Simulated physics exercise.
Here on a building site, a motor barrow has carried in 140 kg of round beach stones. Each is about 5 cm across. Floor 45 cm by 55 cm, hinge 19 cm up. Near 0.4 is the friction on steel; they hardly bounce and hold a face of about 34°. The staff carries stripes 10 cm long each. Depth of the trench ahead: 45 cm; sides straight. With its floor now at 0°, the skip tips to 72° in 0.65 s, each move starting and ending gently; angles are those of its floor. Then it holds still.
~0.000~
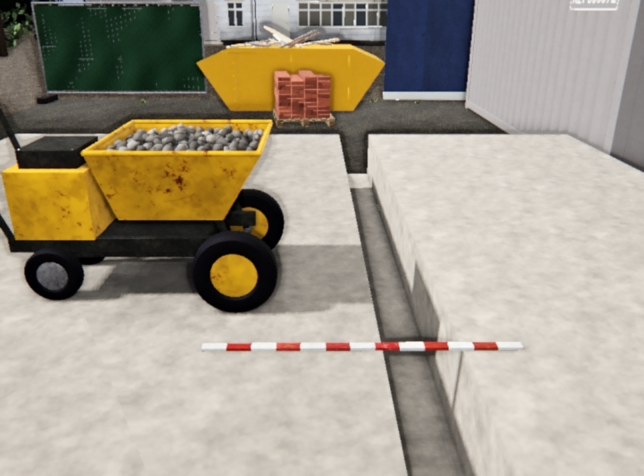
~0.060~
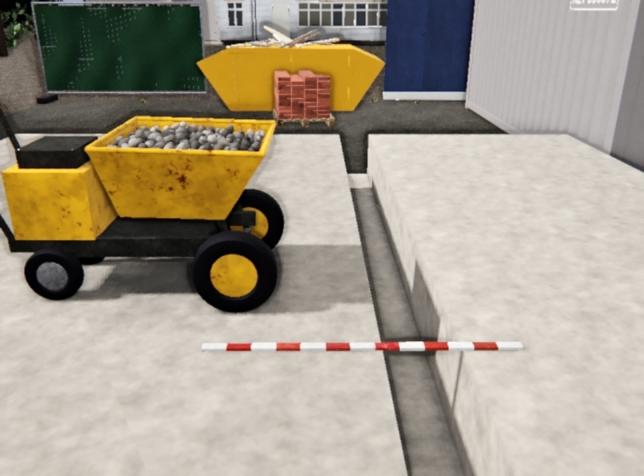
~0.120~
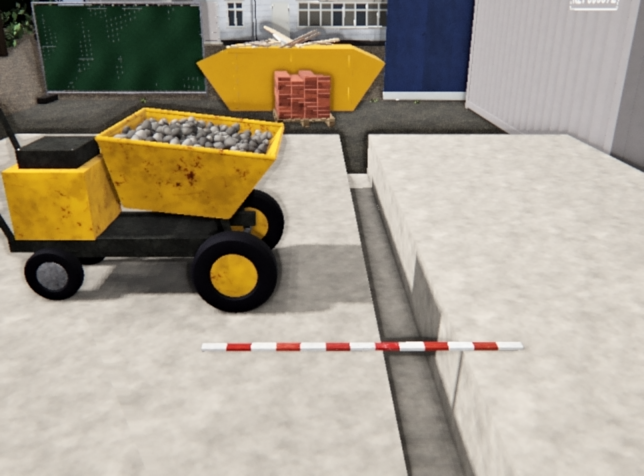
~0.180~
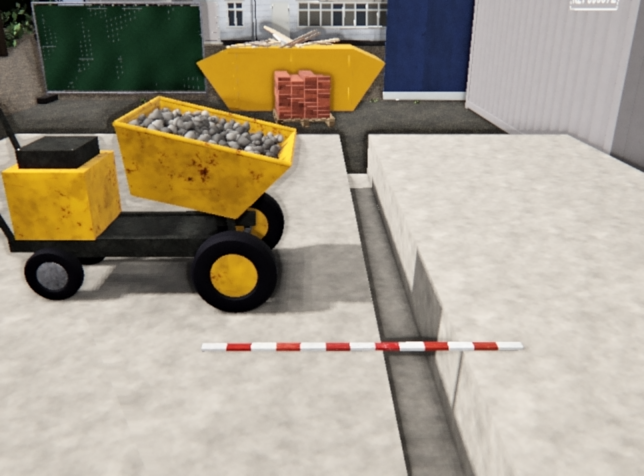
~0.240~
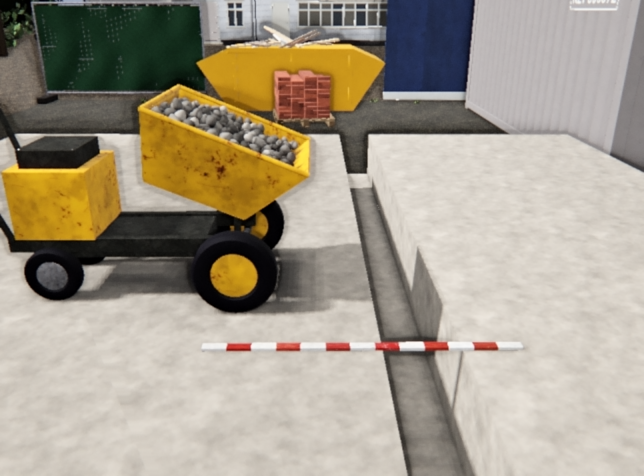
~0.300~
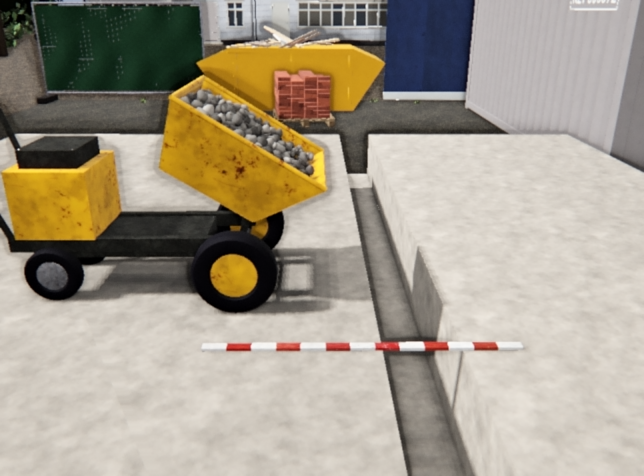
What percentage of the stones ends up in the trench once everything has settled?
About 83 per cent.
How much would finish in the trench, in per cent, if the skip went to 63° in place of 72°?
With that change, near 65 per cent.
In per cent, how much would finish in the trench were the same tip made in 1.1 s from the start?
About 95 percent, I'd say.
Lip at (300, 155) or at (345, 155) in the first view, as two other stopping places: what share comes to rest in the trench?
Result: Close to 50 then close to 20 per cent.
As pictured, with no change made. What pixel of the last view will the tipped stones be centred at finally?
Around (403, 337).
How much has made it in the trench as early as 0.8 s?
Around 35 per cent of it, at that instant.
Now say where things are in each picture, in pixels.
The first picture shows lip at (260, 154), floor tilted 0°, highest stones at (197, 134).
The second picture shows lip at (264, 155), floor tilted 2°, highest stones at (180, 133); the stones move at 0.4 m/s on average.
In the third picture, the skip is at 6°, its lip at (275, 158); the top of the load is at (169, 126); the stones move at 0.8 m/s on average.
In the fourth picture, the skip is at 14°, its lip at (291, 165); the top of the load is at (163, 117); the stones move at 1.1 m/s on average.
In the fifth picture, the skip is at 22°, its lip at (309, 176); the top of the load is at (179, 106); the stones move at 1.4 m/s on average.
The sixth picture shows lip at (326, 190), floor tilted 32°, highest stones at (203, 98); the stones move at 1.5 m/s on average.
After 0.5 s the floor is at 61°; 100 % in the skip; the foremost stones are at (355, 216).
After 0.8 s the floor is at 72°; 60 % in the skip, 1 % short of the trench, 37 % in the trench, 1 % past the trench; the foremost stones are at (444, 275).
After 1.1 s the floor is at 72°; 20 % in the skip, 1 % short of the trench, 62 % in the trench, 17 % past the trench; the foremost stones are at (584, 268).
After 3.0 s the floor is at 72°; 0 % in the skip, 83 % in the trench, 17 % past the trench; the foremost stones are past the picture's edge.
